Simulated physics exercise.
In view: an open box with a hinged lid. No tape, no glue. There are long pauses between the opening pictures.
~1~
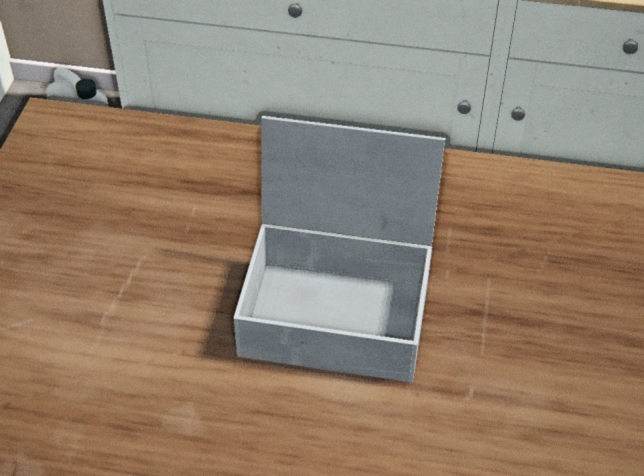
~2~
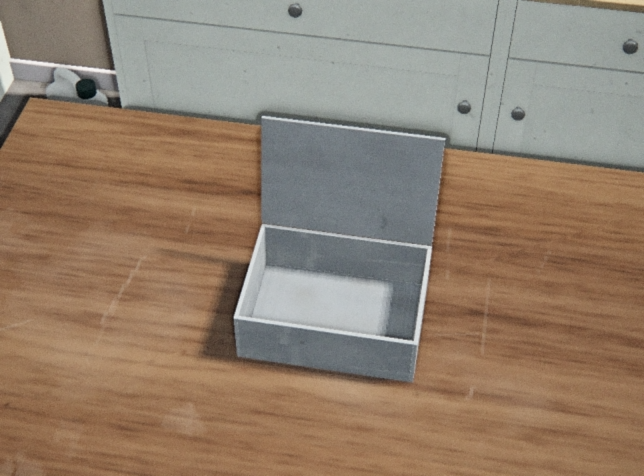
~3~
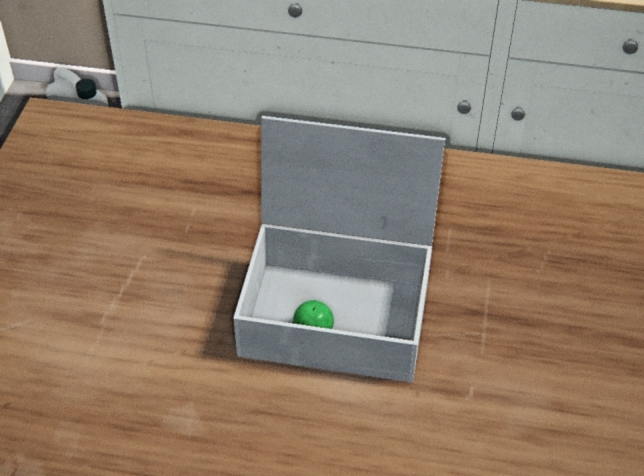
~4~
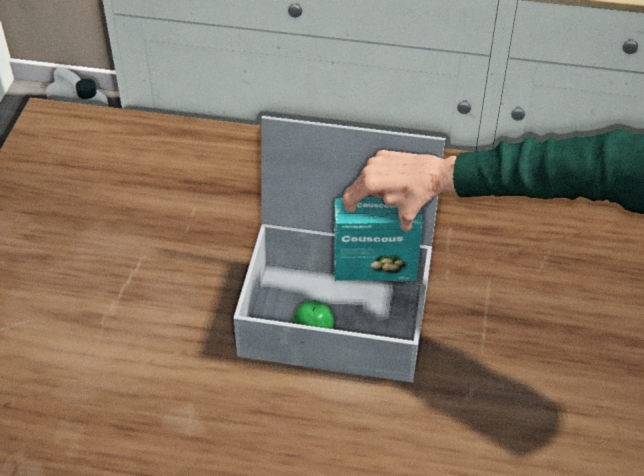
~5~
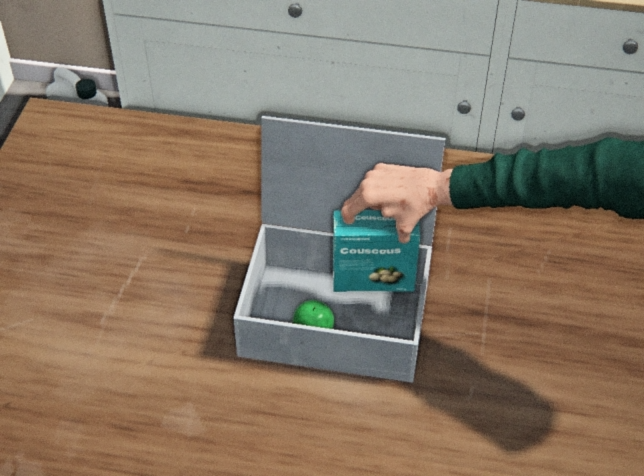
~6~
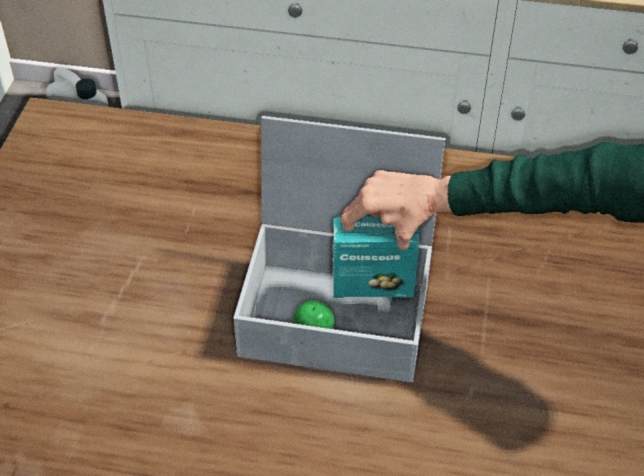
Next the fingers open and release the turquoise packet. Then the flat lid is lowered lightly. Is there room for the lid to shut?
It will not close.
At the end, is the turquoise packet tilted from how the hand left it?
The turquoise packet stays as placed.
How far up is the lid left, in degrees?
About 40°.
Then, 0.30 s after the last picture, turquoise packet slid a little near (373, 285).
Then, 1.30 s after the last picture, lid 78° above the rim; turquoise packet slid a little near (373, 287).
Then, 1.60 s after the last picture, lid 58° above the rim; turquoise packet slid a little near (373, 287).
Then, 2.90 s after the last picture, lid 42° above the rim; turquoise packet slid a little near (373, 288).
At rest, lid 38° above the rim; moved from the start, turquoise packet; green apple in place. Seen from the same camera at the end, turquoise packet near (373, 290).
